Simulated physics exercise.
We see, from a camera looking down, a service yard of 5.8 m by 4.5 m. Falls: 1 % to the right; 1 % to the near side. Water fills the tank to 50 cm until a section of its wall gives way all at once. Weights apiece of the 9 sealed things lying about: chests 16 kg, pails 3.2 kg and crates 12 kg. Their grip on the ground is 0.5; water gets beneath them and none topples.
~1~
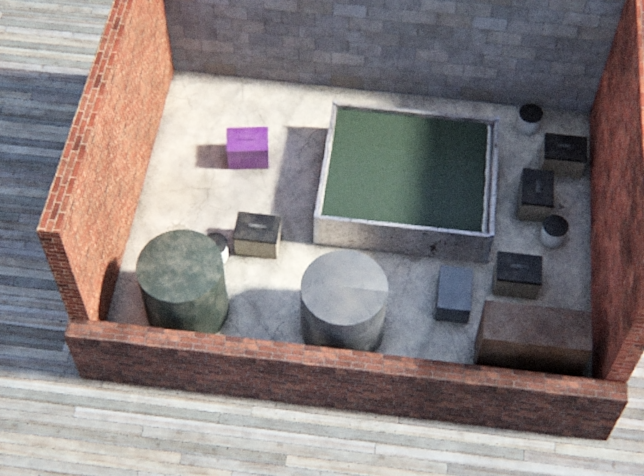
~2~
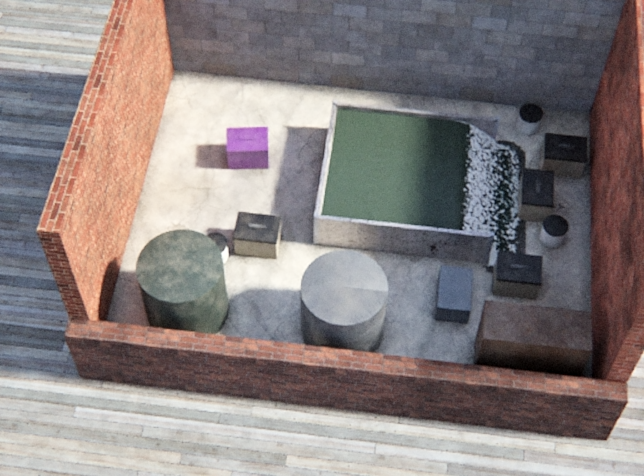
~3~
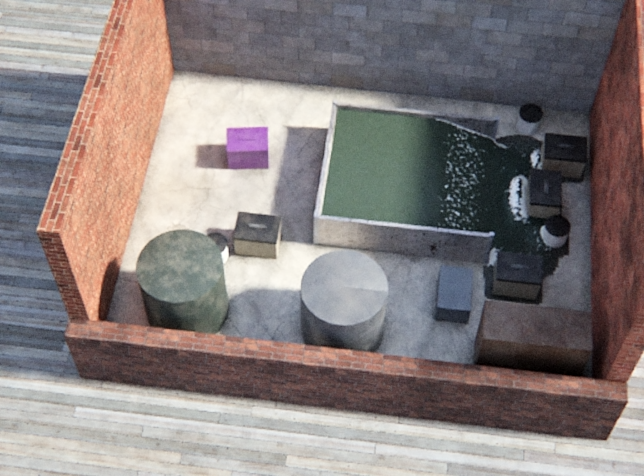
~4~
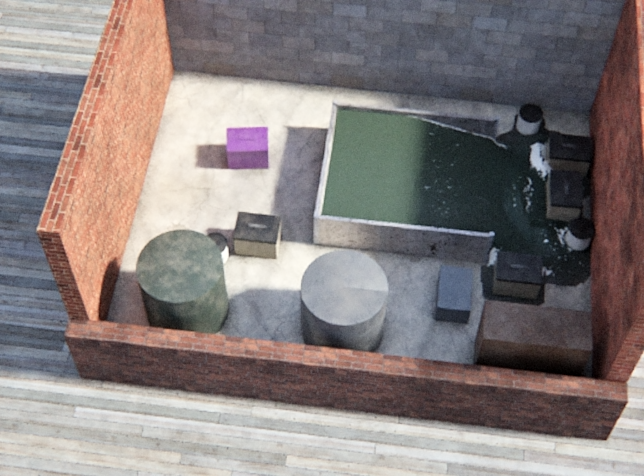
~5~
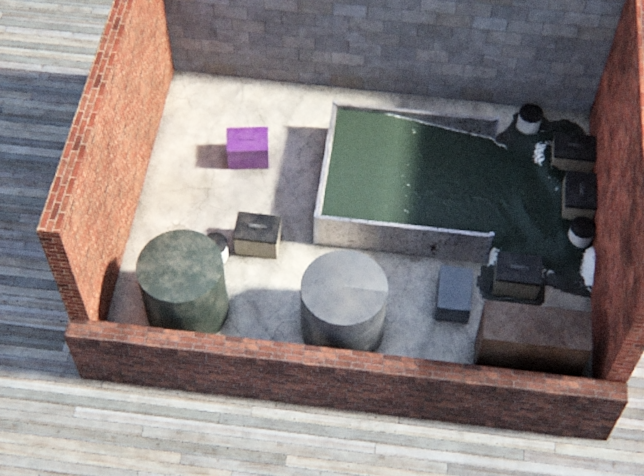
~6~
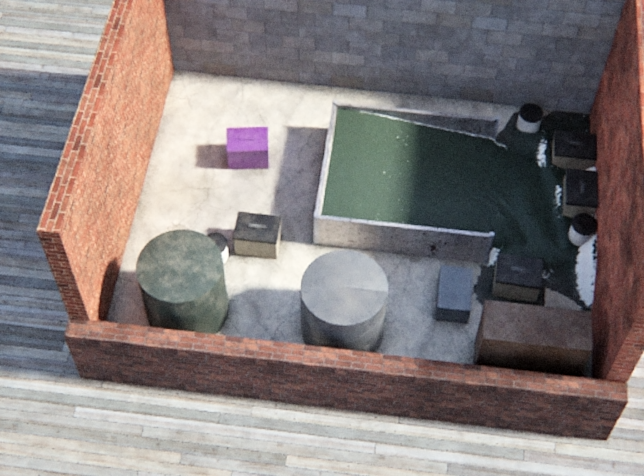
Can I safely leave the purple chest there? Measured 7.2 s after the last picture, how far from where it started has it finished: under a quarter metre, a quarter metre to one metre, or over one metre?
Movement: Slight.
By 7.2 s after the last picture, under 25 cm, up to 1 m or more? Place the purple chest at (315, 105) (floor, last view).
From that spot, it is pushed far off.
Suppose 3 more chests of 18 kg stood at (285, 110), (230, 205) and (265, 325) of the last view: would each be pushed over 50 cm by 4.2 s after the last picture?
So that's beyond the threshold, within the threshold and within the threshold, in that sequence.
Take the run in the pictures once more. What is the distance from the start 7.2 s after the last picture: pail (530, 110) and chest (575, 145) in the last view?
The first ends 500 cm from its start, the second 550 cm.
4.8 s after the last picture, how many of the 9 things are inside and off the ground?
Count at that moment: 4.
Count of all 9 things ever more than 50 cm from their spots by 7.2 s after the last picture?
The tally stands at 6.
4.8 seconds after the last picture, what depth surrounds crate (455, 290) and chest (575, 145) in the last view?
About 7 and 5 cm.
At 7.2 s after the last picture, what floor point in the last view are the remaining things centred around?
Centred roughly on (258, 245).
Then, 0.9 s after the last picture the purple chest is near (247, 139), 0.0 m from its start, aground; 3 afloat.
Then, 2.8 s after the last picture the purple chest is near (247, 139), 0.0 m from its start, aground; 5 afloat.
Then, 4.8 s after the last picture the purple chest is near (247, 139), 0.0 m from its start, aground; 4 afloat.
Then, 7.2 s after the last picture the purple chest is near (247, 139), 0.0 m from its start, aground; 8 afloat.
